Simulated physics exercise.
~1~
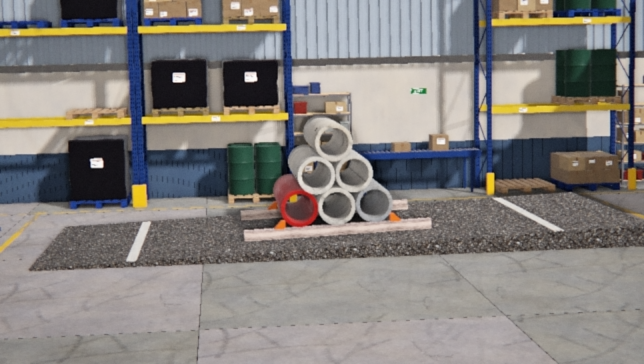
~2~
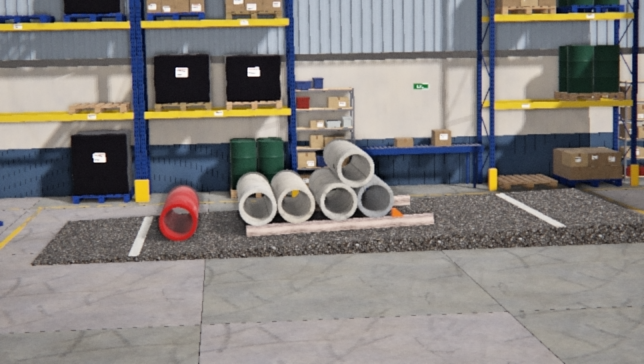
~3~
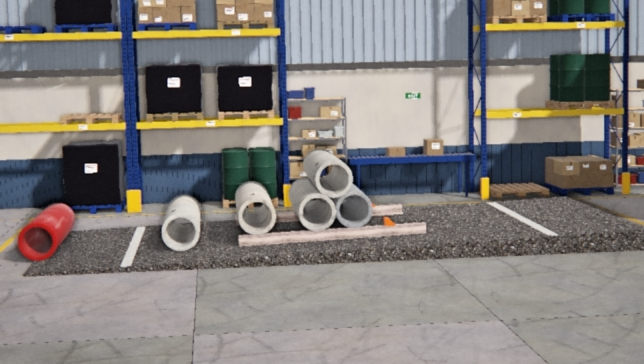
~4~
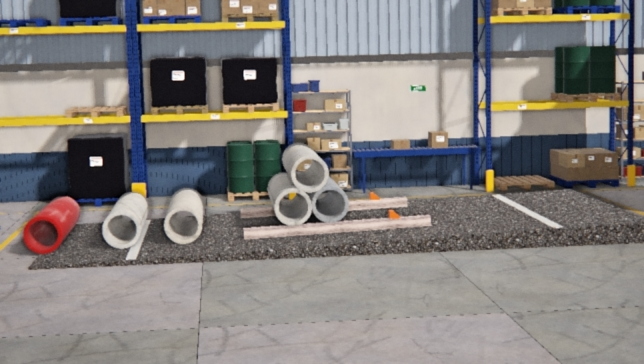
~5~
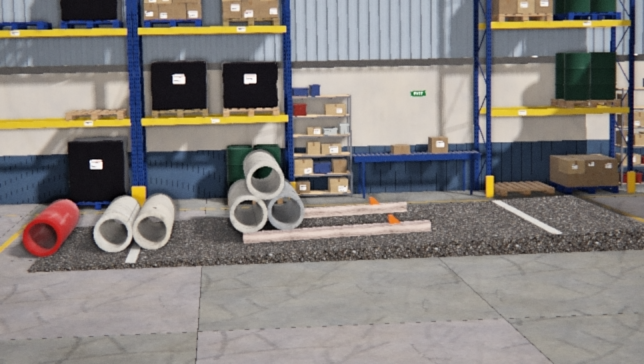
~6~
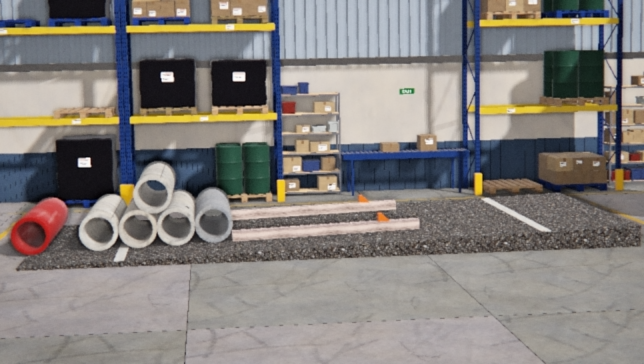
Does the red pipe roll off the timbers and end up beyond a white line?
Yes, it rolls off to the left and comes to rest beyond the left white line.
